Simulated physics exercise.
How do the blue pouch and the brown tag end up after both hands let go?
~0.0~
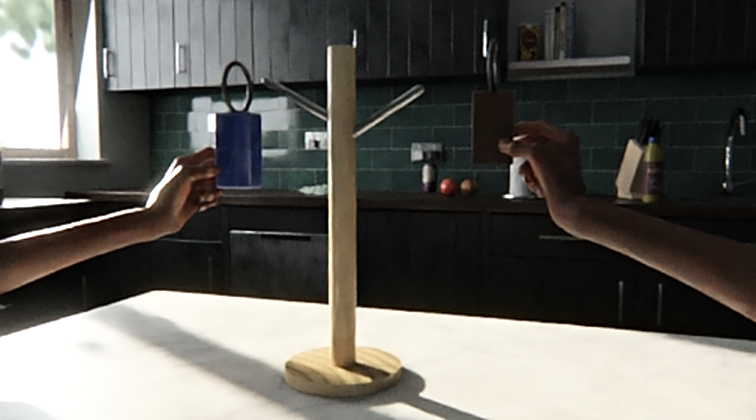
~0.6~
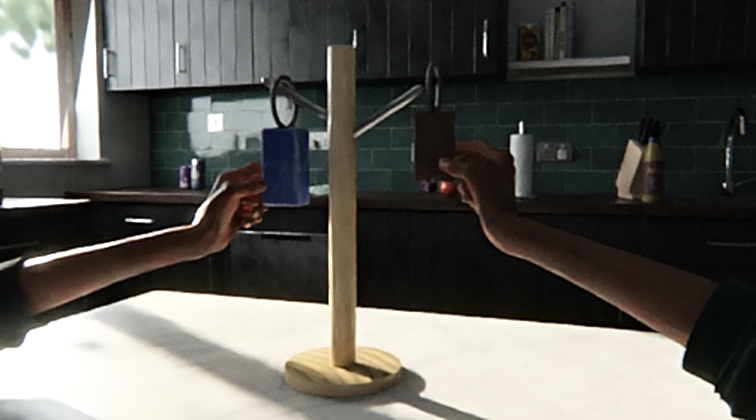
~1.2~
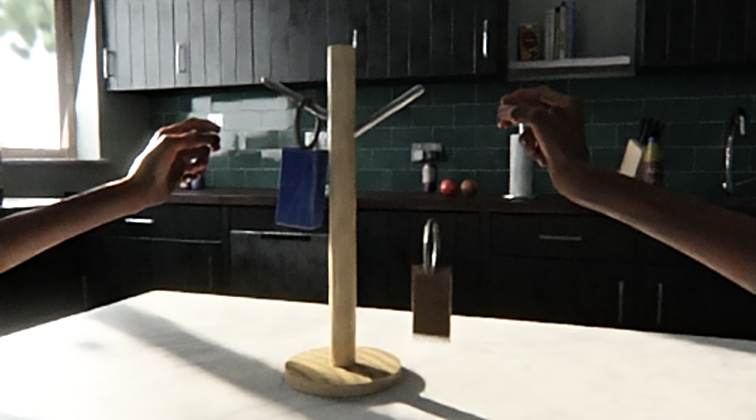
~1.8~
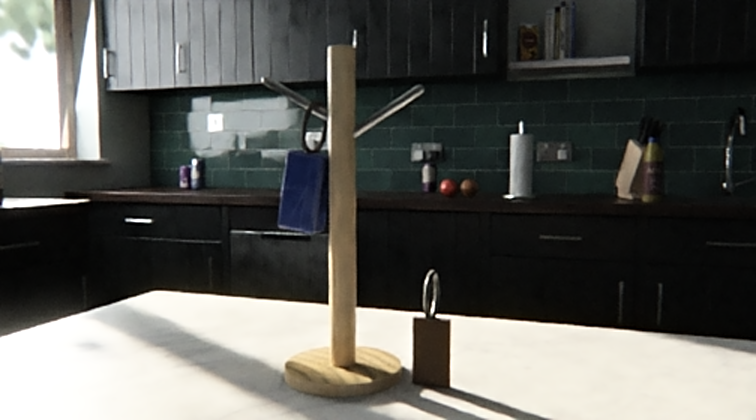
The blue pouch stays hanging from its peg on the stand, while the brown tag drops to the table.
